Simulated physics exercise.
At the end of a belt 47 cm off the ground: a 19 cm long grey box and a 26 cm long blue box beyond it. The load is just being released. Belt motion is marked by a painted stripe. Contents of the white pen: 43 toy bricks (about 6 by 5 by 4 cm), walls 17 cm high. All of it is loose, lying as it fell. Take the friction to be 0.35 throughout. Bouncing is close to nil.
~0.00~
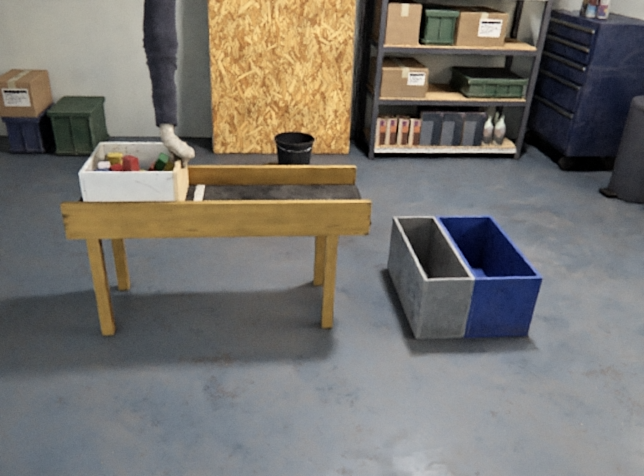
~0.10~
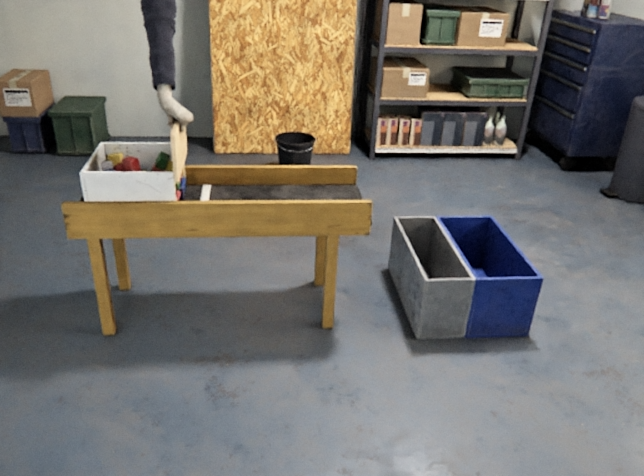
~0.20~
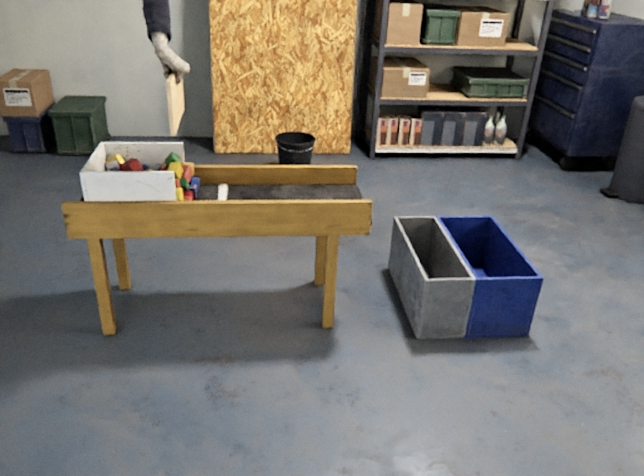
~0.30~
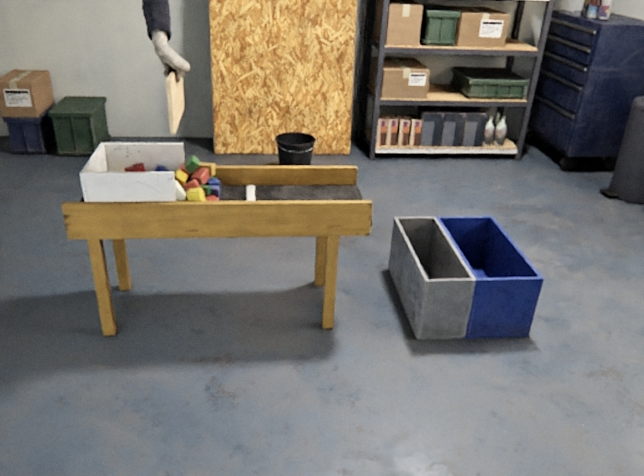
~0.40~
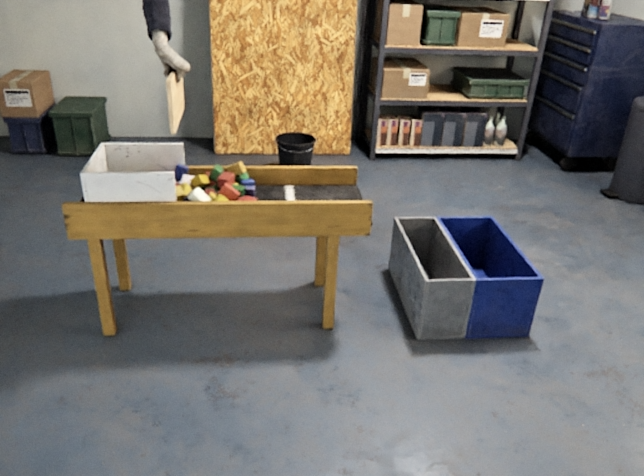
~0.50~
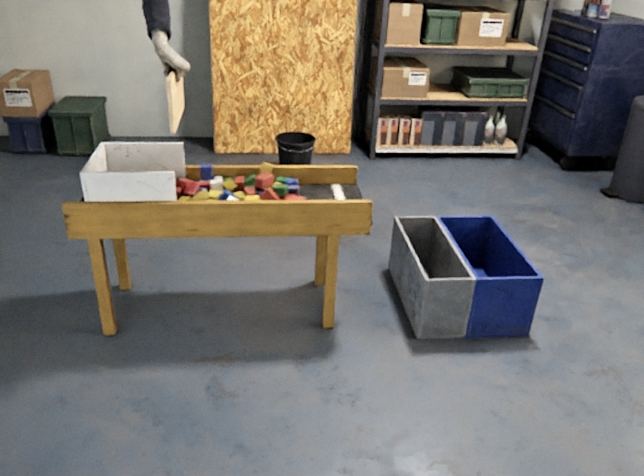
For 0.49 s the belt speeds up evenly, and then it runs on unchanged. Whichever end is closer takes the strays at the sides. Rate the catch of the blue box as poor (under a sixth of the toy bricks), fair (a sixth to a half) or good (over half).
The catch is good.
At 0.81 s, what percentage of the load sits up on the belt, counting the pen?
Close to 45 per cent, I'd say.
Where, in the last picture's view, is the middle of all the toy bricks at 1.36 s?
The middle lies near (491, 286).
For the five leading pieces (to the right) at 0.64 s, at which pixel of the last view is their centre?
At about (367, 198).
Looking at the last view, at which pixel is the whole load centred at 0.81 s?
(380, 196).
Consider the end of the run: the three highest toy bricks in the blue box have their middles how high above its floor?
17 cm or so.
After 0.64 s, 3 still in the white pen, 38 on the belt and 2 in the air.
After 0.81 s, 19 on the belt and 24 in the air.
After 1.05 s, 30 in the blue box, 2 on the belt and 11 in the air.
When it is over (at 1.36 s), 43 in the blue box. Asked share, 43 of 43, 100 per cent.
